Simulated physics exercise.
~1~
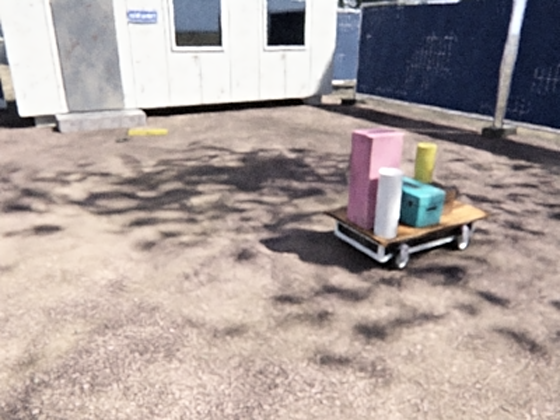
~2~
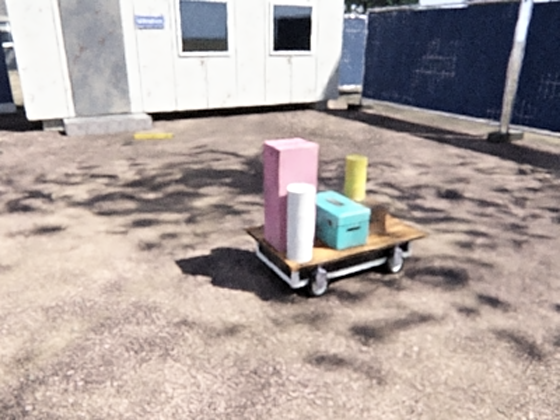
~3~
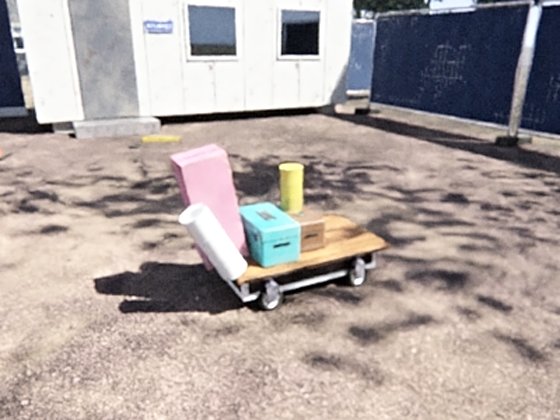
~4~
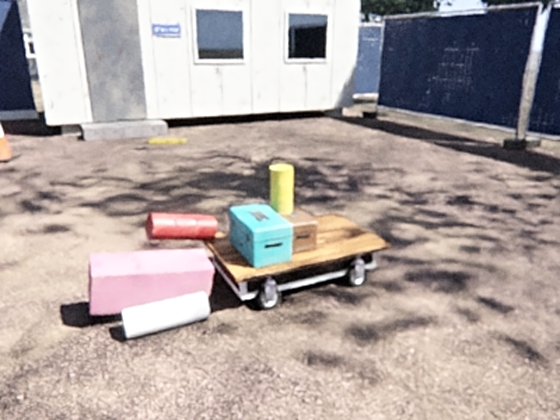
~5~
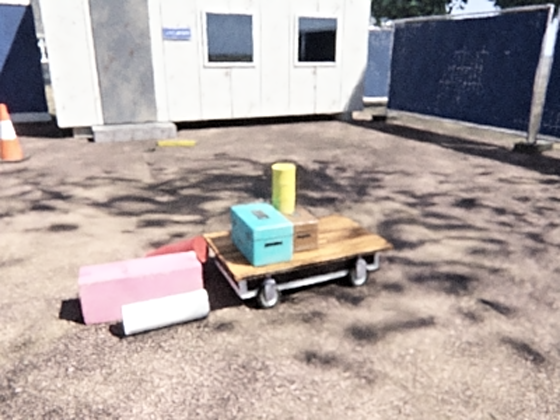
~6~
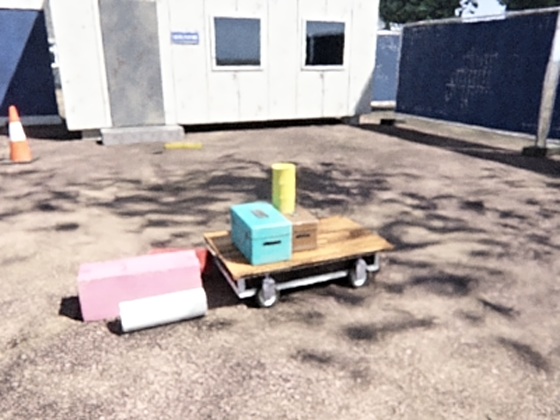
In a gravel yard, a cart rolls left and stops as three items topple off.
